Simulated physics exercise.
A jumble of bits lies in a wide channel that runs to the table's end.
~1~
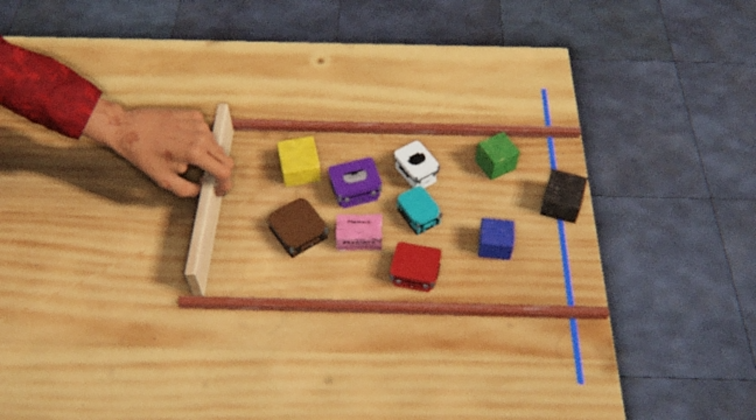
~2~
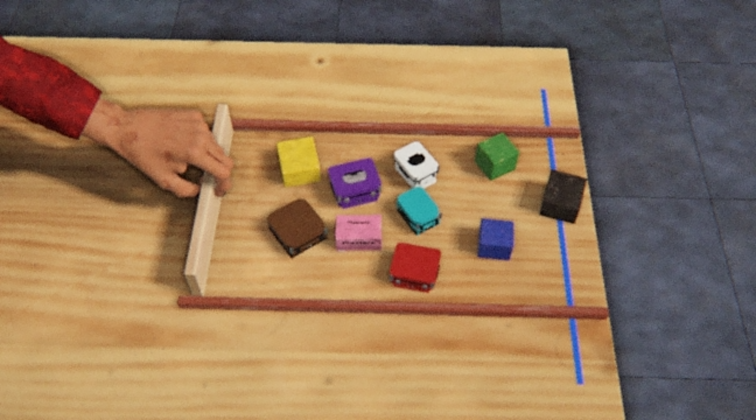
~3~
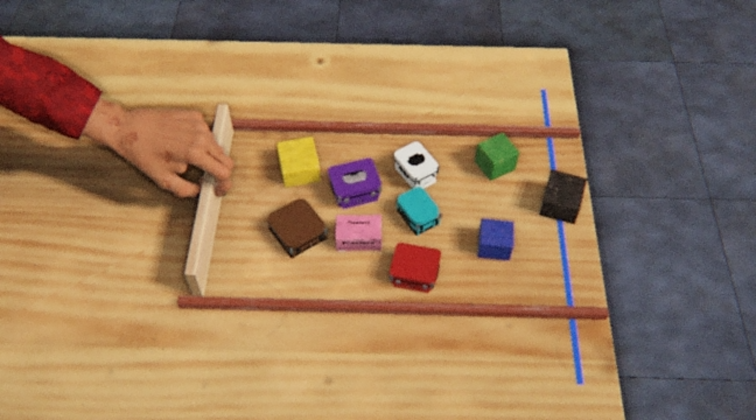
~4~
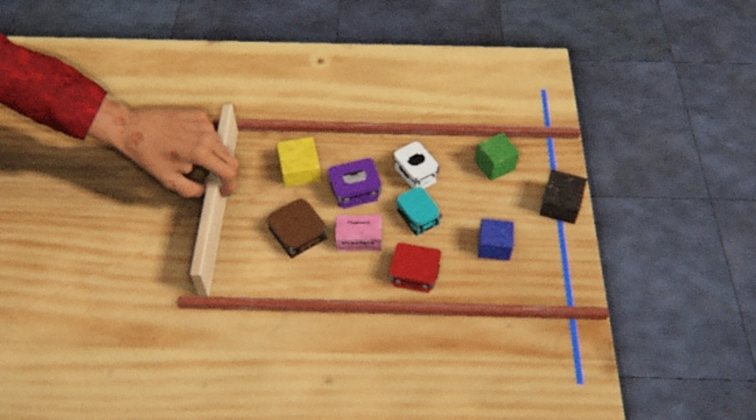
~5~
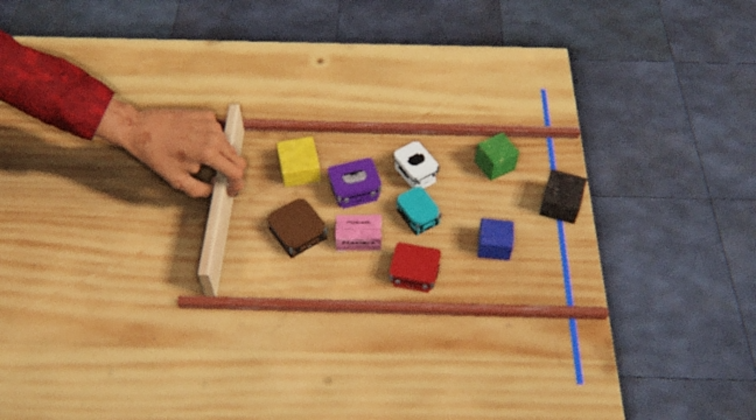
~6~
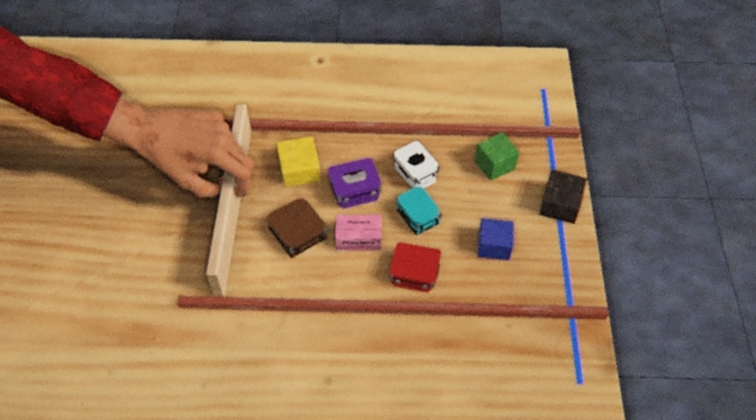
A hand slides a wooden board slightly right toward colourful blocks that stay still.
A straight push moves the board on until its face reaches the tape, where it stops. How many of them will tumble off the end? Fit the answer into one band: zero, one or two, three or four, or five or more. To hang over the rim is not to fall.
I would say five or more.
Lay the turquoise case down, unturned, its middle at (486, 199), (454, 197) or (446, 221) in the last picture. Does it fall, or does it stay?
Try one it goes off the edge; try two it goes off the edge; try three it goes off the edge.
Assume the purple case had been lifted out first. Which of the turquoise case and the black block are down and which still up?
Well, the turquoise case is still there while the black block goes off the edge.
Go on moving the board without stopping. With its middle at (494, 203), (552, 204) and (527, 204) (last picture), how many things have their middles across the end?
1, 8 and 5.
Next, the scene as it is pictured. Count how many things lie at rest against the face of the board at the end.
The count comes out at 2.
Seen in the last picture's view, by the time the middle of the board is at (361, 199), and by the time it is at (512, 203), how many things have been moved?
At the first point the count is 7, at the second it's 10.
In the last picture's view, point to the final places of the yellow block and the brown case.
Final positions - yellow block around (575, 170), brown case around (588, 248).
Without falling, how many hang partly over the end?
It's 2.
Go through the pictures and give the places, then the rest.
In the first picture, black block (564, 196); green block (497, 156); blue block (496, 239); board (212, 196); tape (560, 217).
In the second picture, green block (497, 157); red case (415, 268).
In the third picture, blue block (496, 240); board (211, 196).
In the fourth picture, black block (563, 197); yellow block (299, 162).
In the fifth picture, green block (497, 157); turquoise case (418, 211).
In the sixth picture, black block (563, 197); green block (497, 156); blue block (496, 239); board (231, 196); tape (559, 218).
A little later, none off yet; black block at rest near (563, 197); green block at rest near (497, 156); blue block at rest near (496, 239).
Next, none off yet; black block at rest near (563, 197); green block moving near (506, 155); blue block shifted about its own width near (540, 250).
Later still, none off yet; black block tilted a little near (601, 195); green block shifted well along near (578, 146); blue block tilted well over near (628, 287).
When it is over, the number that fall off is five or more; down, purple case, pink box, red case, white case, turquoise case, blue block, green block and black block.
